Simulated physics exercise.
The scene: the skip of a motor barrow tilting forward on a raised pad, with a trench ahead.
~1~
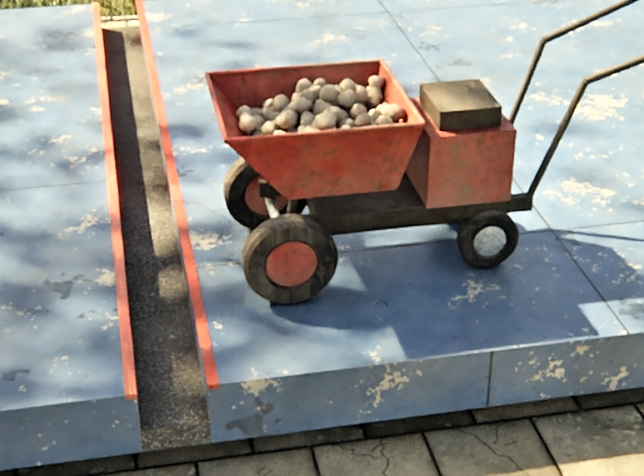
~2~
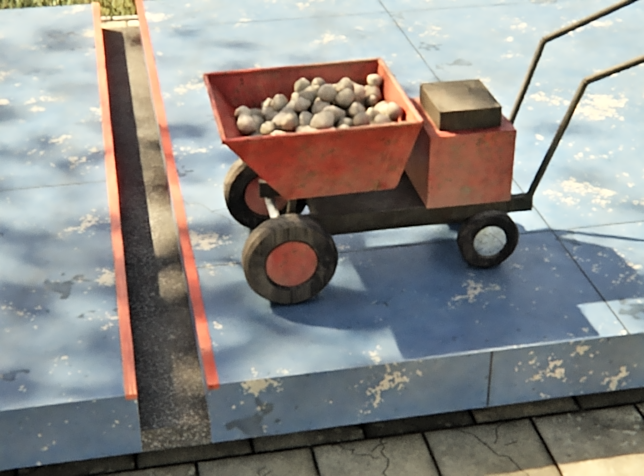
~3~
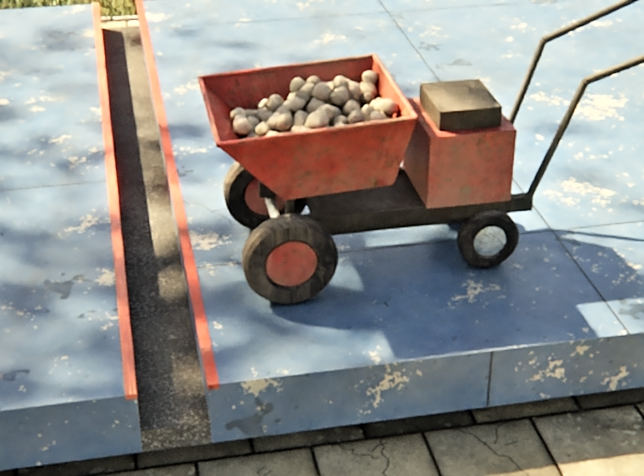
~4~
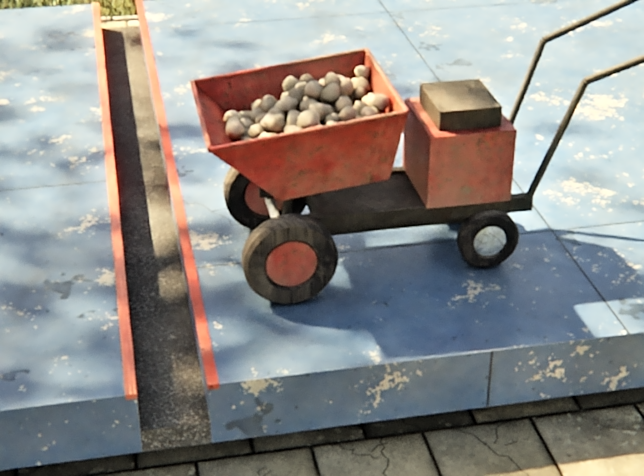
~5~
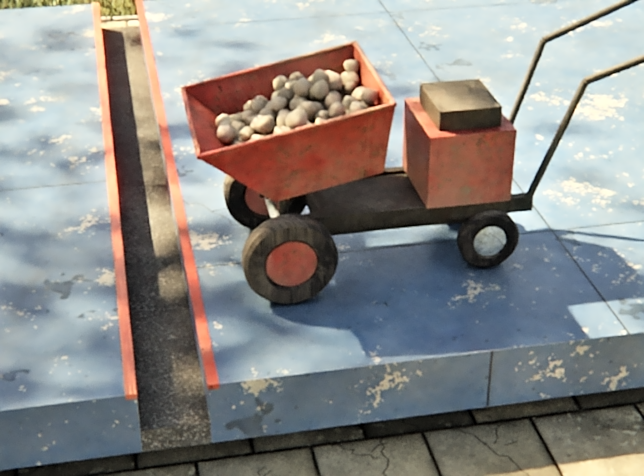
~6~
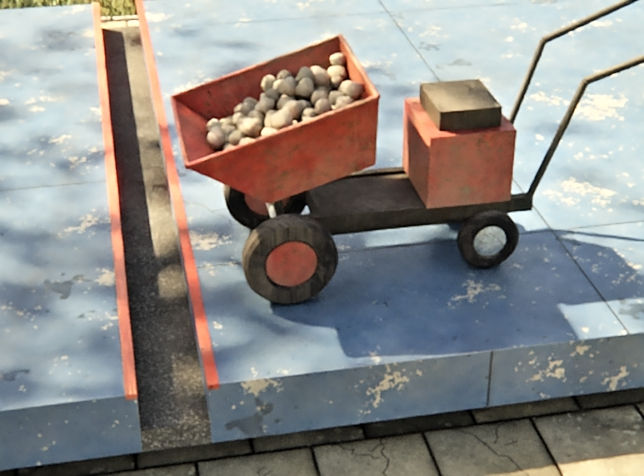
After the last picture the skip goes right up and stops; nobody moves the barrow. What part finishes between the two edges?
In the trench: Only the smaller part.
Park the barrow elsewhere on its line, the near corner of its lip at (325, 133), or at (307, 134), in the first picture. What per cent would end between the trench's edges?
About 60 and 70 per cent.
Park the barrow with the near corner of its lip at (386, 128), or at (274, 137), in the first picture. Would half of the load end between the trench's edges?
In turn: The smaller part; over half.
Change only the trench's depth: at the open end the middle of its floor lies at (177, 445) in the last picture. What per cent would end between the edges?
It comes to 10 per cent or so.
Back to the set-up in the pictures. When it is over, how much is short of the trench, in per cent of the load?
Near 0 %.
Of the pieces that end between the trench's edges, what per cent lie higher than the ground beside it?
Some 10 per cent.
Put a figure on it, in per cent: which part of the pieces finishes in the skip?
About 25 per cent.
Shortly afterwards, skip tipped steeply; the whole lot in the skip.
Next, skip tipped steeply; the bulk in the skip; only a few in or heaped over the trench; near a quarter beyond it; only a few falling.
Some moments later, skip tipped right over; near a third in the skip; a little in or heaped over the trench; near two thirds beyond it.
In the end, skip tipped right over; near a quarter in the skip; a little in or heaped over the trench; near two thirds beyond it.
